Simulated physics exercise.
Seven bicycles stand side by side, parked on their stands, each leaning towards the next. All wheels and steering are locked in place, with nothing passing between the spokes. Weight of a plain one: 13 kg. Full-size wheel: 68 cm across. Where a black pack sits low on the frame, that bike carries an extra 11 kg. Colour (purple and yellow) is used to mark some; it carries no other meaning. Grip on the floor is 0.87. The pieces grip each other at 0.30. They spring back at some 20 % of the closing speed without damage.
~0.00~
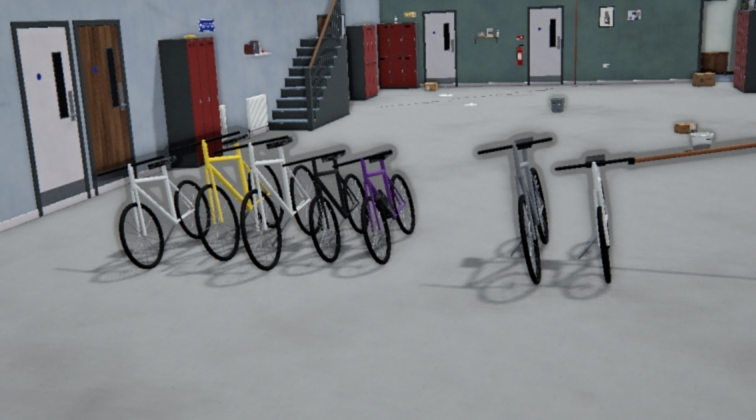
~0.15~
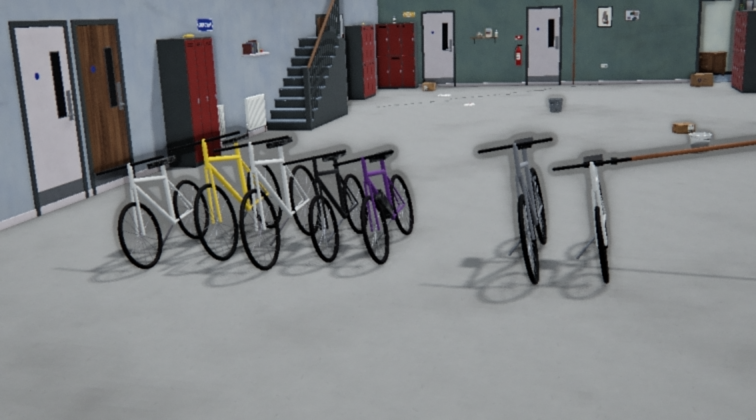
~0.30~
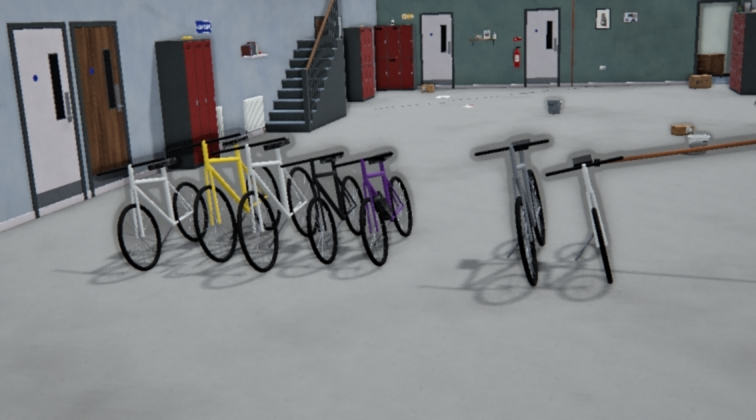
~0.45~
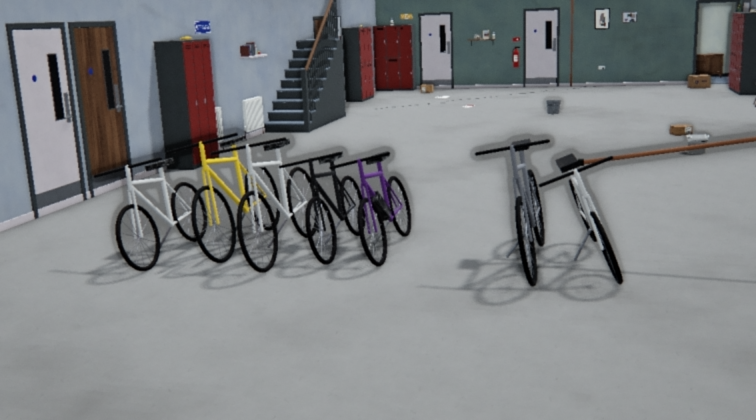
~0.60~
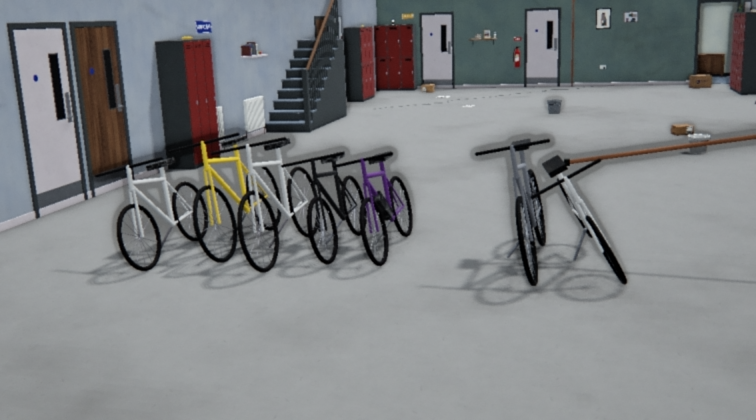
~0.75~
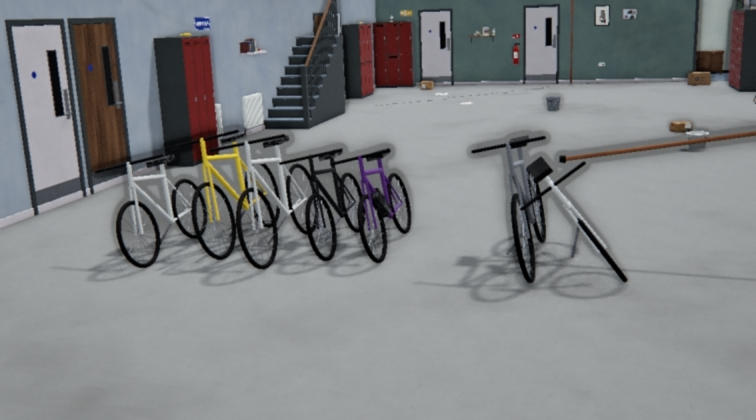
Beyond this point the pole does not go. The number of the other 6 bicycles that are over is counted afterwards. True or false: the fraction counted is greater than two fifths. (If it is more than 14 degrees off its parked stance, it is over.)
False.
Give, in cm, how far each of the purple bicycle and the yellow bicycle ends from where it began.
For purple it's 0 cm, and for yellow it's 0 cm.
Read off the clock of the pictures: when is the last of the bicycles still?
3.0 s or so.
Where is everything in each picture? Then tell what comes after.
In the first frame (we follow the side turned to the camera), pole end (632, 162) 16 cm from the first bicycle; purple bicycle (361, 219); yellow bicycle (194, 209); no other piece has moved.
The second frame shows pole end 39 mm from the first bicycle; purple bicycle (361, 218).
The third frame shows pole end pushing; purple bicycle (360, 220); no other piece has moved.
The fourth frame shows pole end (582, 163) pushing; yellow bicycle (190, 211); no other piece has moved.
The fifth frame shows pole end (567, 163) pushing; purple bicycle (360, 220); no other piece has moved.
The sixth frame shows pole end (563, 160) stopped; yellow bicycle (191, 207); purple bicycle (358, 217); no other piece has moved.
Around 1.20 s, 1 of the 6 other bicycles over.
Finally (3.2 s), 1 of the 6 other bicycles over; purple bicycle unmoved; yellow bicycle unmoved. That is 17 per cent. Five left standing. Seen by the last camera, middles, purple bicycle near (382, 197), yellow bicycle near (234, 186).
